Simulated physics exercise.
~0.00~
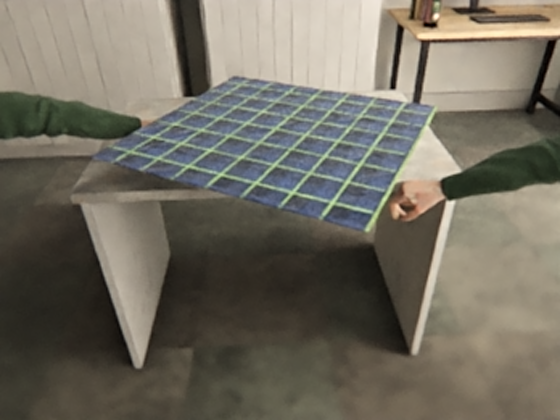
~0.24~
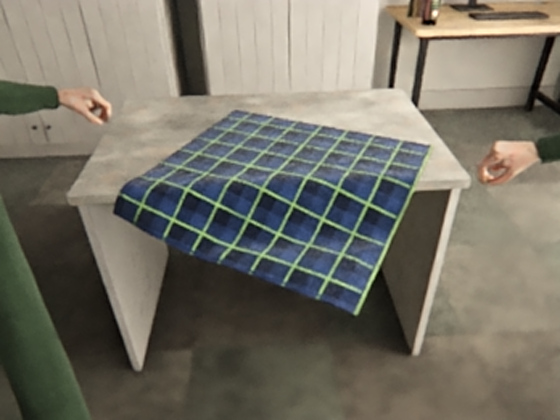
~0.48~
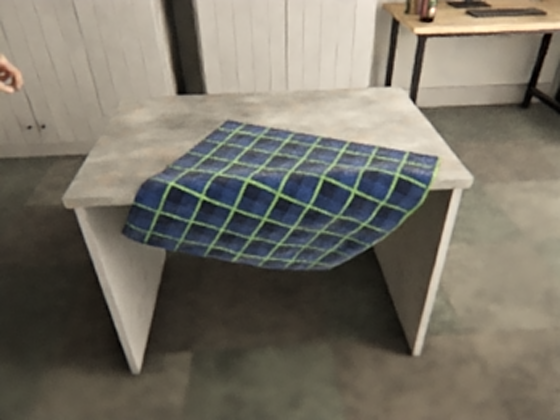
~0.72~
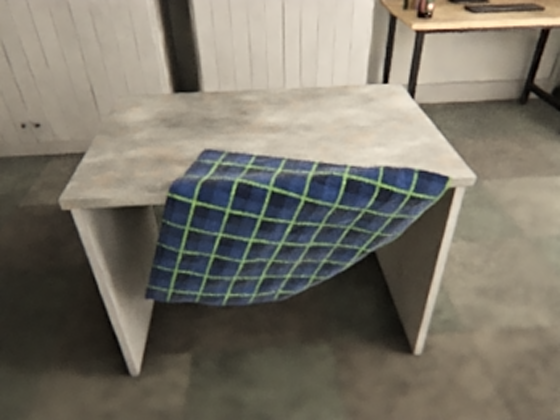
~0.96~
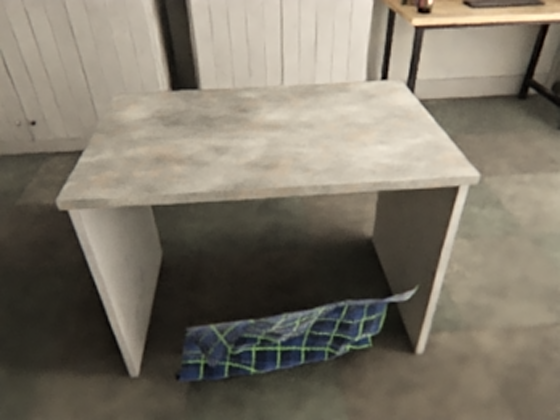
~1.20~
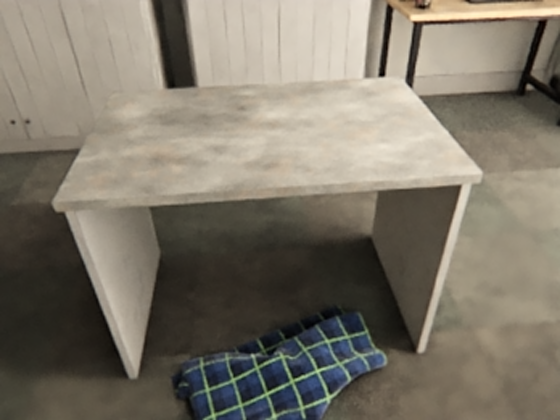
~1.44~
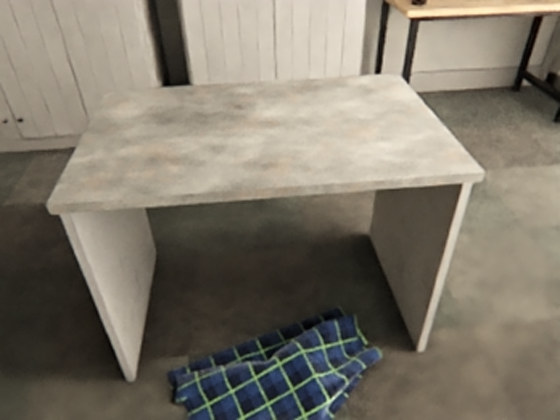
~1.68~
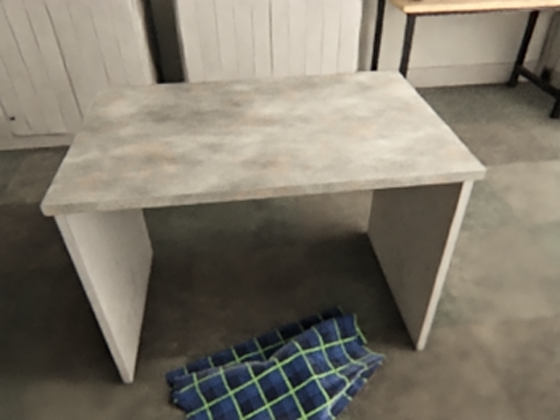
A blue and green checked scarf is released by two hands above a gray desk, drapes across its front edge, gradually slides forward off the top, and drops to the floor, where it ends in a crumpled heap in front of the bare desk.
